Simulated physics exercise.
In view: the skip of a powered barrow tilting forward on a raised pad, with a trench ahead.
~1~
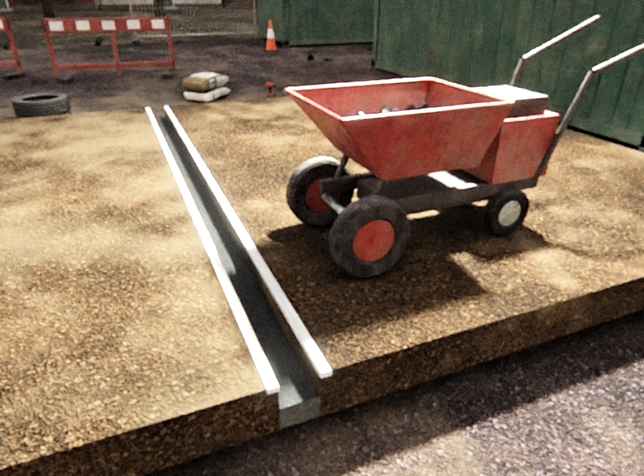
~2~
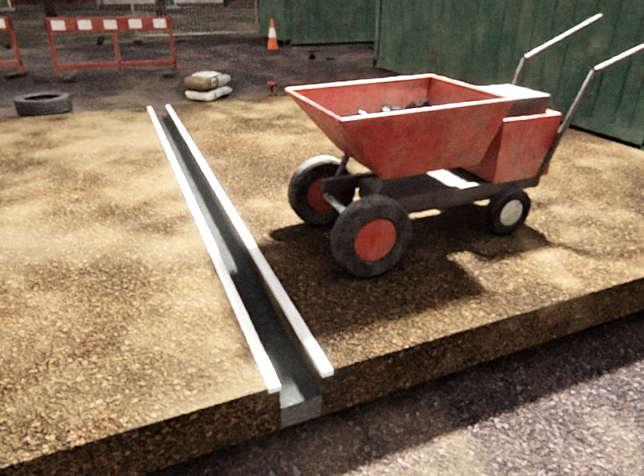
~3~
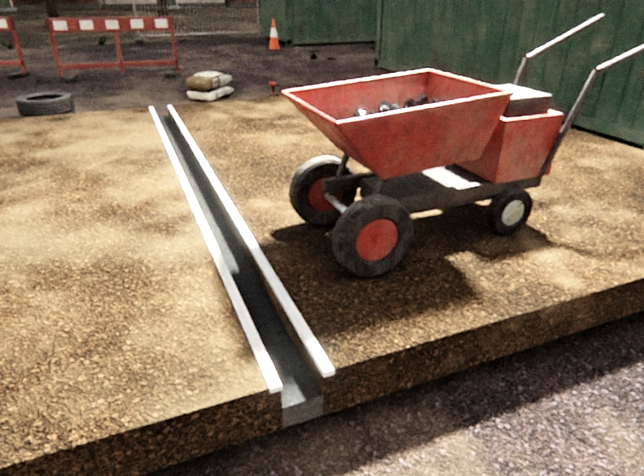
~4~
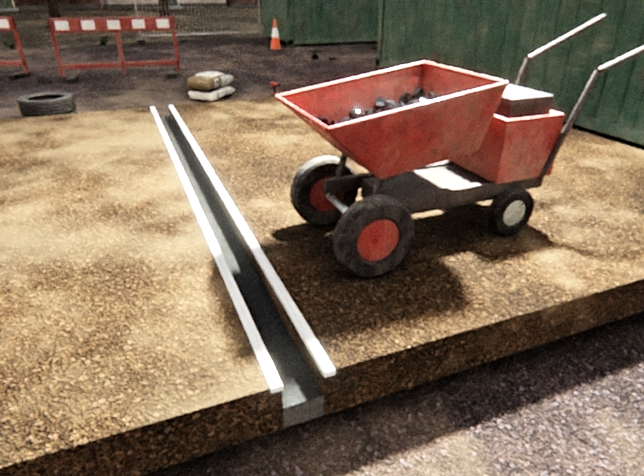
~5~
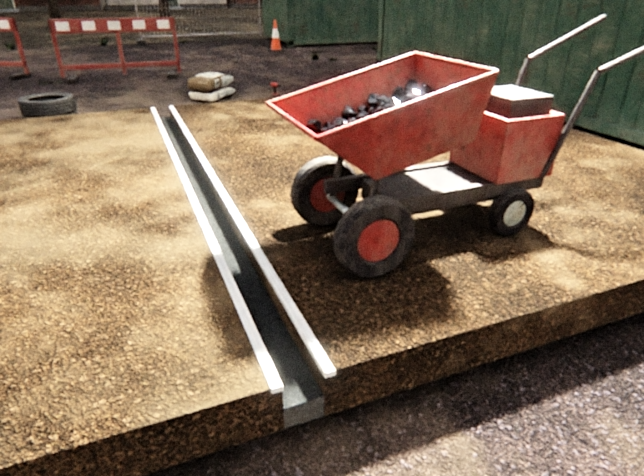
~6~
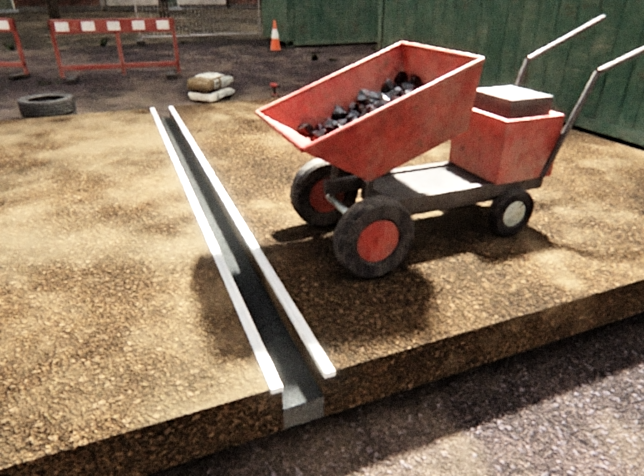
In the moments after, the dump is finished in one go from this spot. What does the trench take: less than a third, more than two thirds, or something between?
It catches under a third.
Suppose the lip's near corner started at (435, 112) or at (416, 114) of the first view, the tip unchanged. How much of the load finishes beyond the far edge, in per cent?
The first gives 0 %, the second 0 %.
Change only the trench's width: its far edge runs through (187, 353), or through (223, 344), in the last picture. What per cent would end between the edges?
About 90 and 60 per cent.
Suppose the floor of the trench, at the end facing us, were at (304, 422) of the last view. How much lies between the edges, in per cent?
Roughly 10 in a hundred.
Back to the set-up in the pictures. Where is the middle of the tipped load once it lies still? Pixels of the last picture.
Roughly at (191, 274).
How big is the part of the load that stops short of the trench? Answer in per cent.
Some 0 per cent.
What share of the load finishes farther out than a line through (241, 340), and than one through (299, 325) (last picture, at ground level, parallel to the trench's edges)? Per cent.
About 60 and 70 per cent.
Soon, skip tipped steeply; all in the skip.
A while on, skip tipped right over; about two thirds in the skip; a stray few in or heaped over the trench; about a quarter beyond it; a stray few falling.
Towards the end, skip tipped right over; about a quarter in the skip; a small part in or heaped over the trench; about two thirds beyond it.
Finally, skip tipped right over; about a quarter in the skip; a small part in or heaped over the trench; about two thirds beyond it.
